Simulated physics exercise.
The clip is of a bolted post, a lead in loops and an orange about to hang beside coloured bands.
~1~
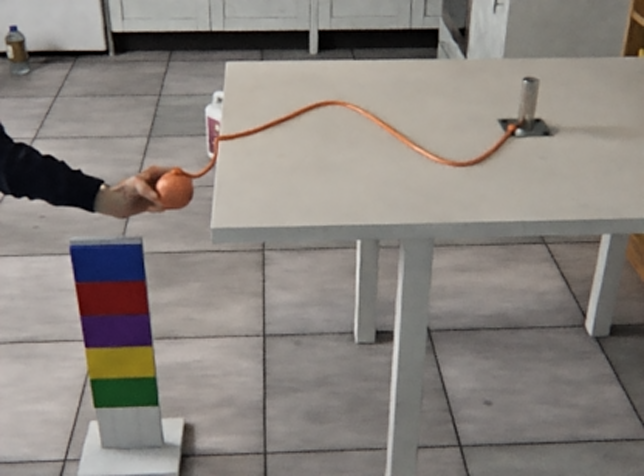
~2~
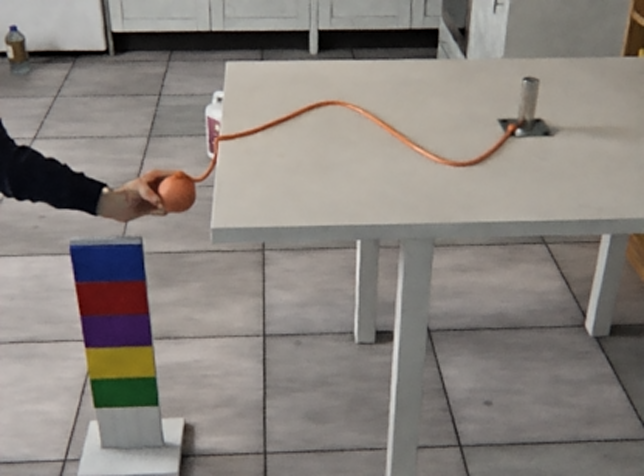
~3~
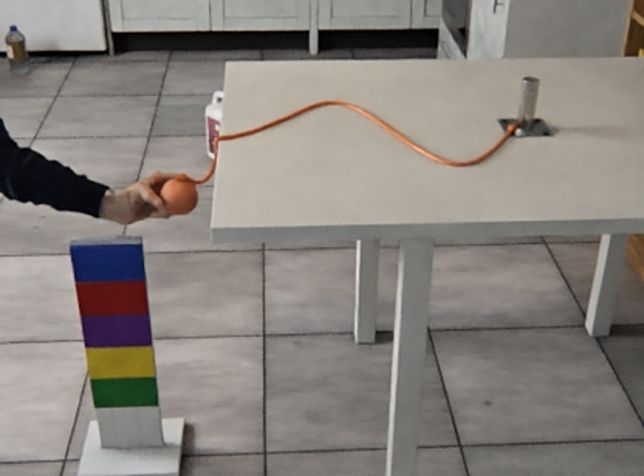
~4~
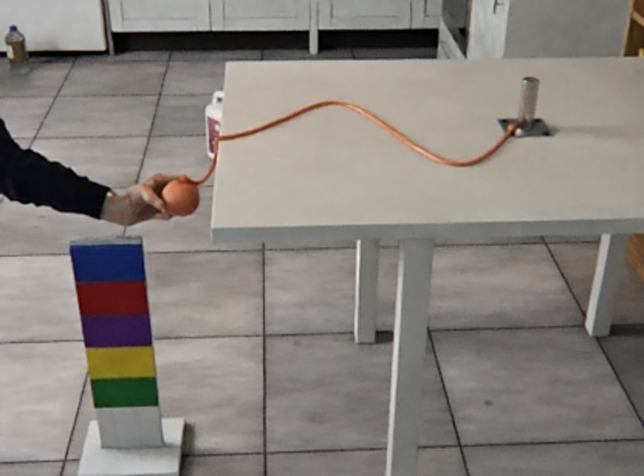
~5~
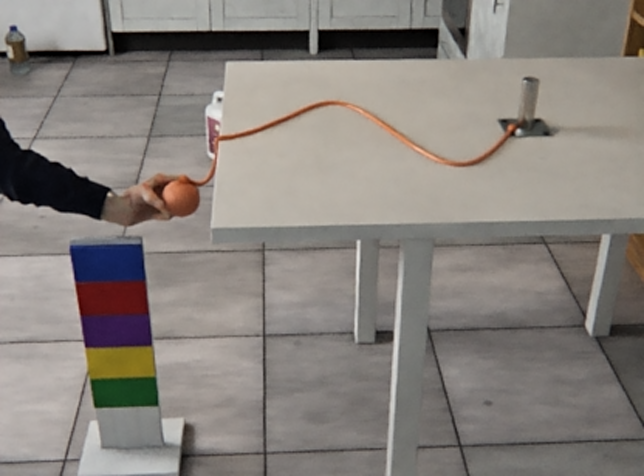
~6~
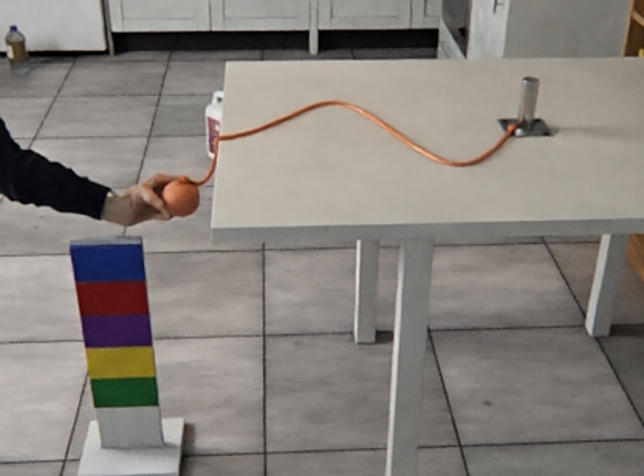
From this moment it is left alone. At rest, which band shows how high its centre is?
The yellow band shows it.
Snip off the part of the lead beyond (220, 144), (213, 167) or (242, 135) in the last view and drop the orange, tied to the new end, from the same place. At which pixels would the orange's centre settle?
Try by try, the places come out as (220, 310), (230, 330) and (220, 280).
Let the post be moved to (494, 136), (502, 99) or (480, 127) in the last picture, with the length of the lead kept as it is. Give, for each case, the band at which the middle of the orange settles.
For the first it is green, for the second yellow, for the third green.
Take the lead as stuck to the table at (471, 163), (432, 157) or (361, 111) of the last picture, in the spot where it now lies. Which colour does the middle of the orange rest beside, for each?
One after the other, purple; purple; blue.
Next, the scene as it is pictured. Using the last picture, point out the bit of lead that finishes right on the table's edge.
Pixel (344, 104).
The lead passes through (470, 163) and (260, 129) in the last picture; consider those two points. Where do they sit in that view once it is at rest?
They finish close to (415, 134) and close to (225, 254).
Soon after, orange near (217, 336); level with purple.
After that, orange near (236, 358); level with yellow.
In the end, orange near (231, 361); level with yellow. At yellow.
